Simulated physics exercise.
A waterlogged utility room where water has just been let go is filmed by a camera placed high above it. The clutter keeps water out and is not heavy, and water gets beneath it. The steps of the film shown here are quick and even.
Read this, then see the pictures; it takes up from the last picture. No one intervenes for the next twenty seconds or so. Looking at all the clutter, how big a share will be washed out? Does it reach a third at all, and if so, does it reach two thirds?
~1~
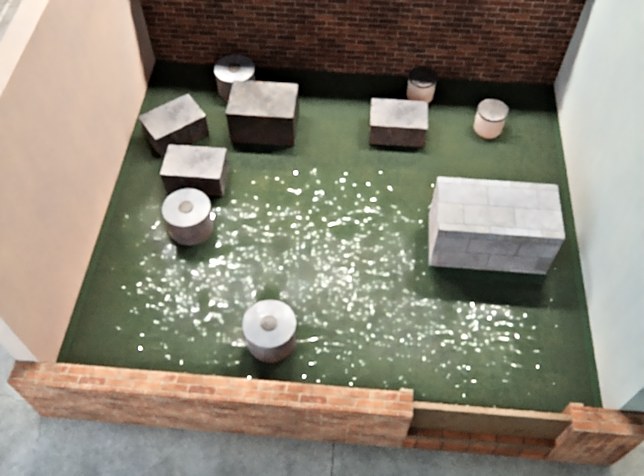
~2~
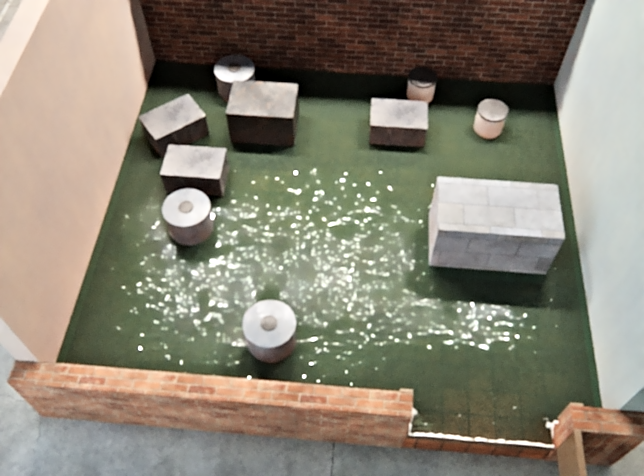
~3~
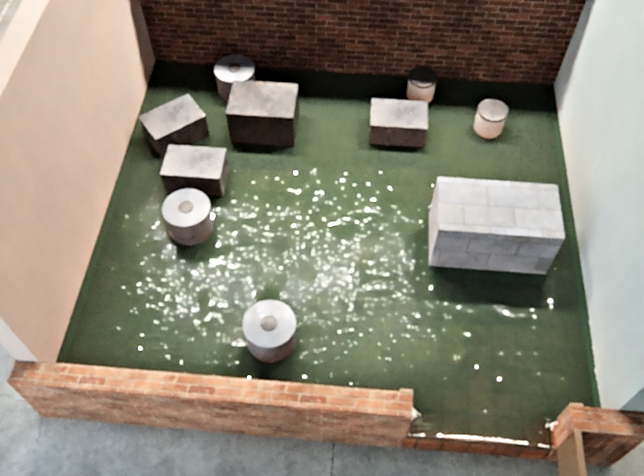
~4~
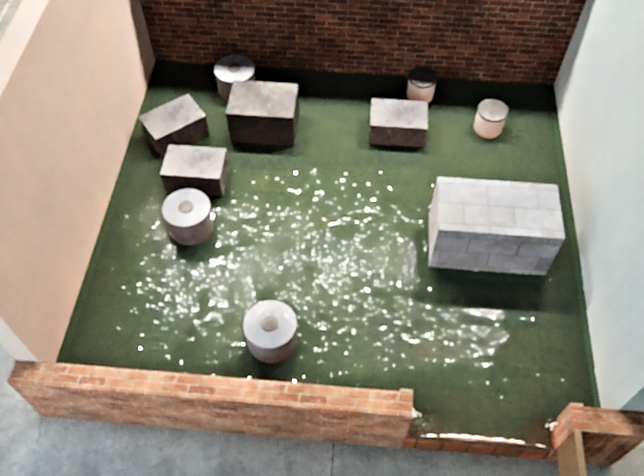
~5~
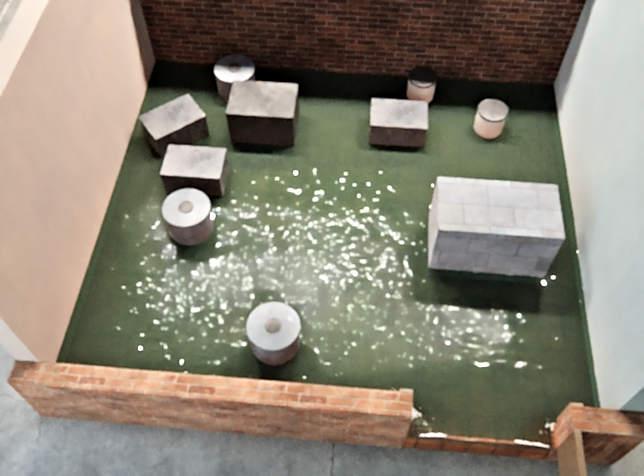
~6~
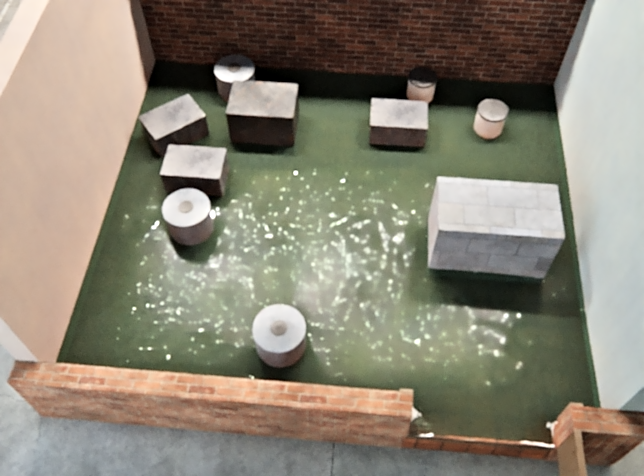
Short of a third.
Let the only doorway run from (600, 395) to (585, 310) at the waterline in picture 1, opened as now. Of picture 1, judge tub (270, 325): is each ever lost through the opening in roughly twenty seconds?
My call: Gone.
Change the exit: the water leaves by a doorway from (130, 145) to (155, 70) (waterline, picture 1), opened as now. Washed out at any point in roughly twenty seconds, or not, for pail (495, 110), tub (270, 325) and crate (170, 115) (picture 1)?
In the order given, it's remains behind, remains behind, escaped.
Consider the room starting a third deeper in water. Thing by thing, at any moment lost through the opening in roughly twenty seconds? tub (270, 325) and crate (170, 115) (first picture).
As listed: Gone, no.
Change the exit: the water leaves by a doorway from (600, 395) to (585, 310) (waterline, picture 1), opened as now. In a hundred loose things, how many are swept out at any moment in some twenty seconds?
By my count it's 10 percent.
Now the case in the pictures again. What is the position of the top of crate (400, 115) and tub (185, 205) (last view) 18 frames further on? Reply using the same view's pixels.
Estimate: (400, 147), then (226, 245).
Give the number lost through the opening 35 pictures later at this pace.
That comes to 1.
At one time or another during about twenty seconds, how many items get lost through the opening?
I count 1 of them.
A moment on, 0 of 8 are out; 8 afloat.
Next, 1 of 8 are out; 7 afloat.
Later, 1 of 8 are out; 7 afloat.
In the end, 1 of 8 are out; 7 afloat.
